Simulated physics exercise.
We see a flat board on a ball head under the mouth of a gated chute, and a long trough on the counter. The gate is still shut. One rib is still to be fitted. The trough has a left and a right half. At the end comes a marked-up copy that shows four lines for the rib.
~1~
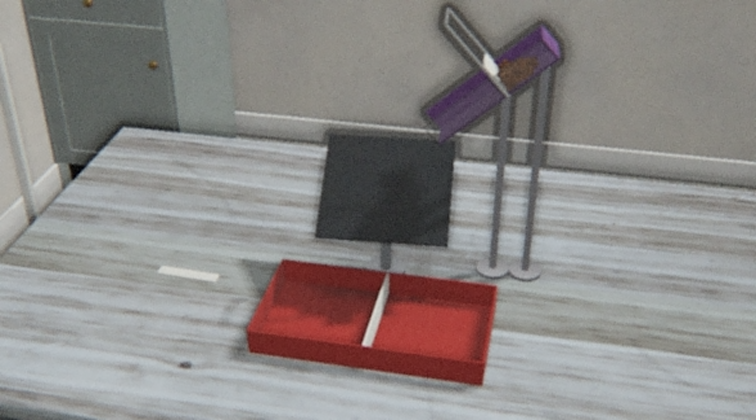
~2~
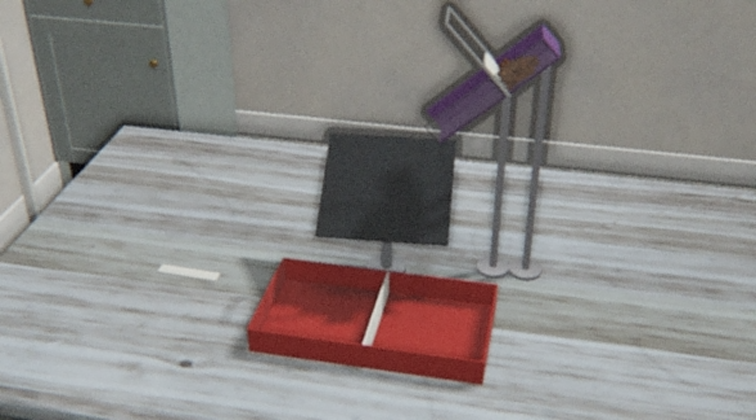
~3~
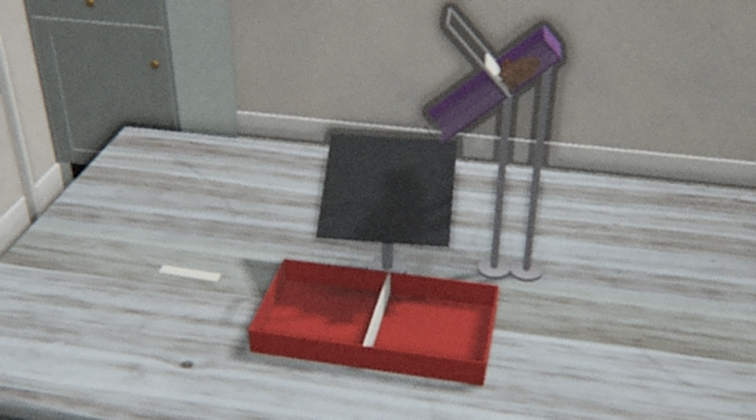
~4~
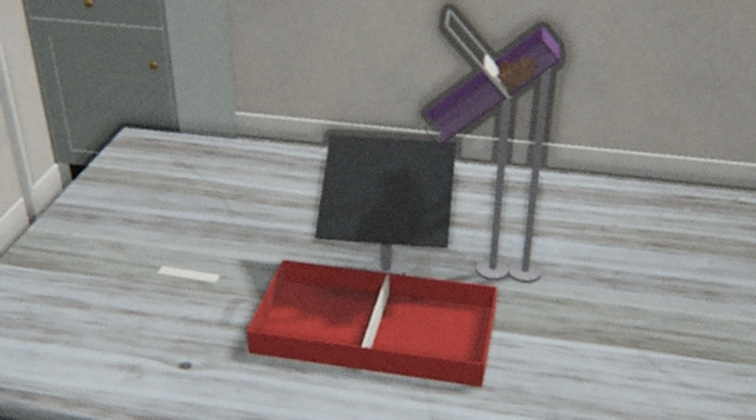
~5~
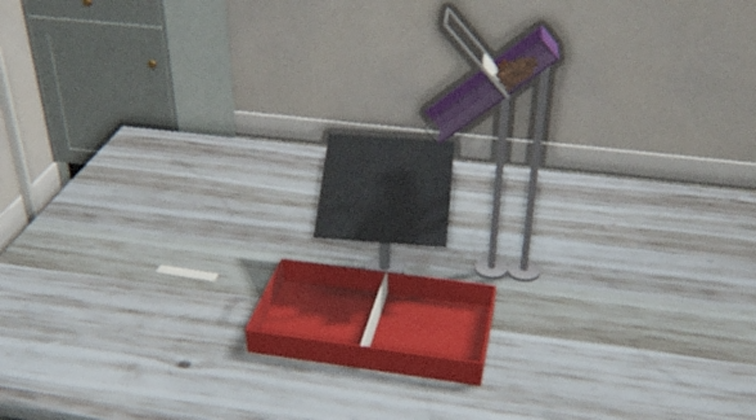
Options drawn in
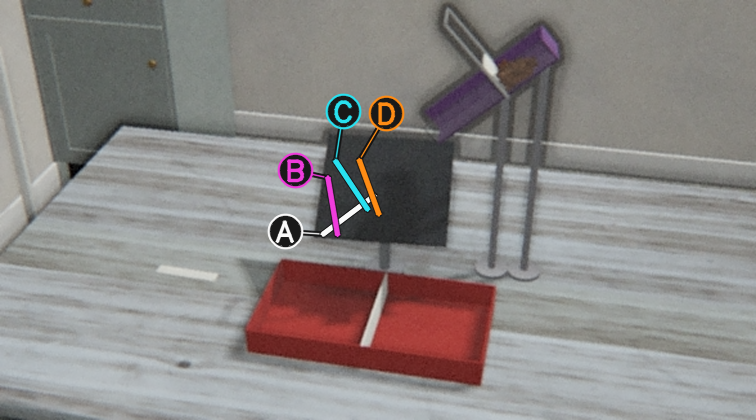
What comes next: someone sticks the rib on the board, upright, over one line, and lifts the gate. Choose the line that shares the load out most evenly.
C beats the others.
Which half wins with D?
Right.
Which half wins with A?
The left half.
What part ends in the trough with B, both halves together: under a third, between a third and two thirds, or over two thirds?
Over two thirds.
On the marked copy, line A from (374, 195) to (323, 234); line B from (327, 177) to (337, 234); line C from (335, 161) to (367, 209); line D from (359, 160) to (378, 214).
If A is chosen, of what is caught, the larger part in the left half, roughly a quarter in the right.
If B is chosen, of what is caught, the larger part in the left half, about a tenth in the right.
If C is chosen, of what is caught, roughly half in the left half, roughly half in the right.
If D is chosen, of what is caught, about a tenth in the left half, almost all in the right.
